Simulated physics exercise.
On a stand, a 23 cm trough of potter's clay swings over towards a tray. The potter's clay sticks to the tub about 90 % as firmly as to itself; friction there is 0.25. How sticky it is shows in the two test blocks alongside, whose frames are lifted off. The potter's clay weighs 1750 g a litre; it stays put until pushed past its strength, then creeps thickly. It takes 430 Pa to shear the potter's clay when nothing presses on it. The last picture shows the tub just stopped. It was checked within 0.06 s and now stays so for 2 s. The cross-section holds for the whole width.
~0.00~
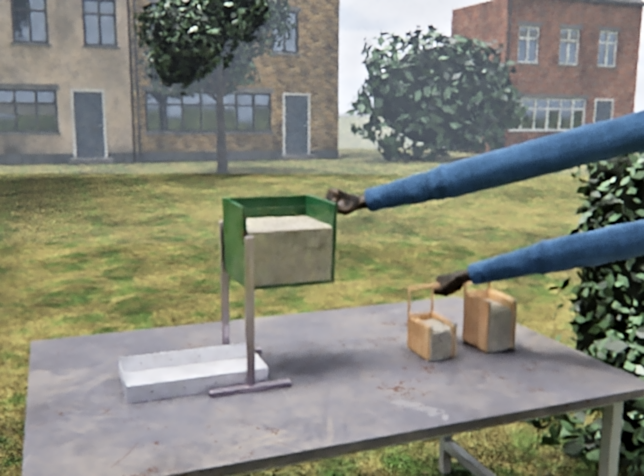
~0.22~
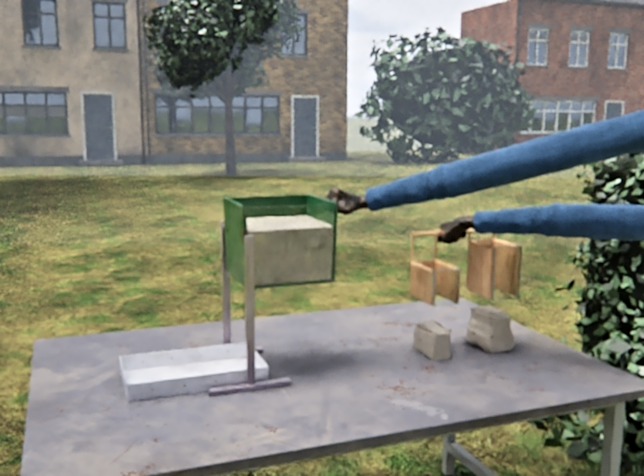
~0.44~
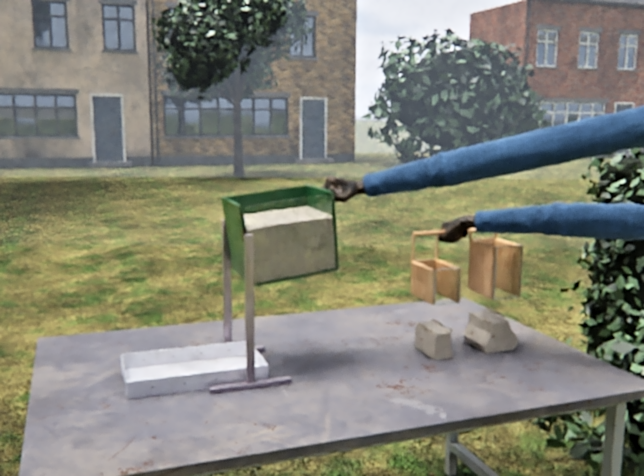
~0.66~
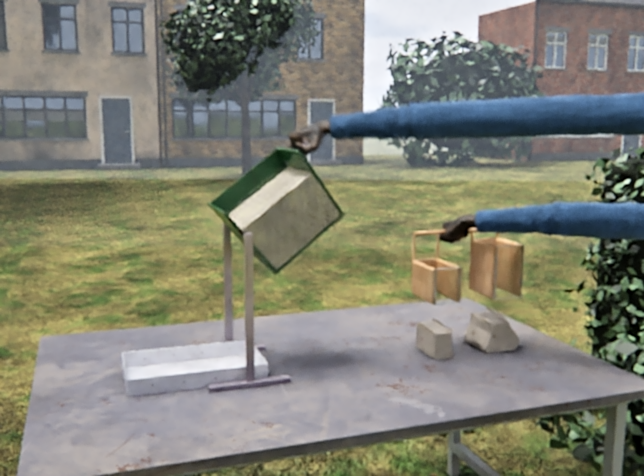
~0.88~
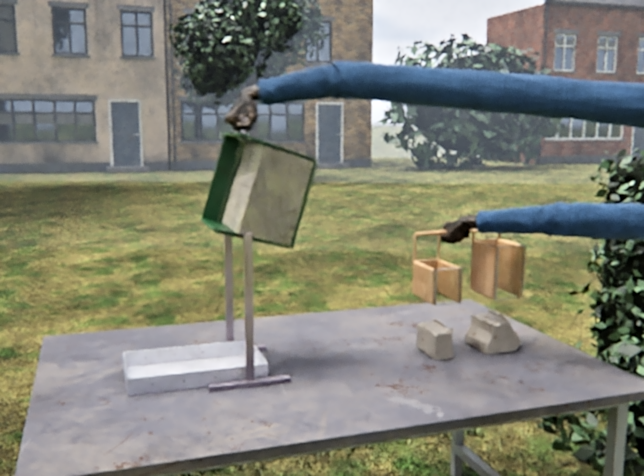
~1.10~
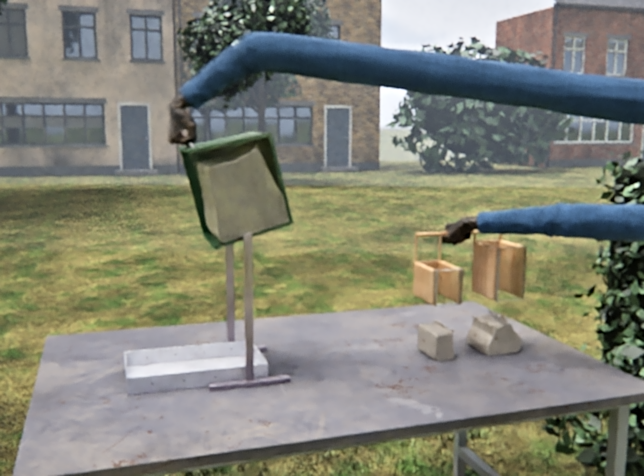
On a grey table on a lawn before some houses, a blue-sleeved arm lifts two wooden casings off small clay blocks, and the larger block slumps. The other hand then swings a green tub of clay up and over leftward on its stand, onto its side, the clay still inside.
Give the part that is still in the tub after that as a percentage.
Expect roughly 29 %.
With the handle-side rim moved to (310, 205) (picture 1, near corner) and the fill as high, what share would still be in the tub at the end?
It would be near 45 %.
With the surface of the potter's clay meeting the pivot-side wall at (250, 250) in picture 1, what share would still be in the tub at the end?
It would be near 45 %.
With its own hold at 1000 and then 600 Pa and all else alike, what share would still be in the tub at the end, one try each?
In turn about 40 %, 35 %.
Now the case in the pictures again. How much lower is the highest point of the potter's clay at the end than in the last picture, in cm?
About 16 cm.
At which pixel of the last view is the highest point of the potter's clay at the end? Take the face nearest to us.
Around (278, 203).
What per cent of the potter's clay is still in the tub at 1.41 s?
Near 35 %.
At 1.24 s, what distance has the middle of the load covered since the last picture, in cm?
About 10 cm.
By 1.24 s, the tub is at 104 degrees and holds 67 %.
By 1.41 s, the tub is at 104 degrees and holds 37 %.
By 1.58 s, the tub is at 104 degrees and holds 32 %.
By 1.75 s, the tub is at 104 degrees and holds 29 %.
By 3.10 s, at the end, the tub is at 104 degrees and holds 29 %.
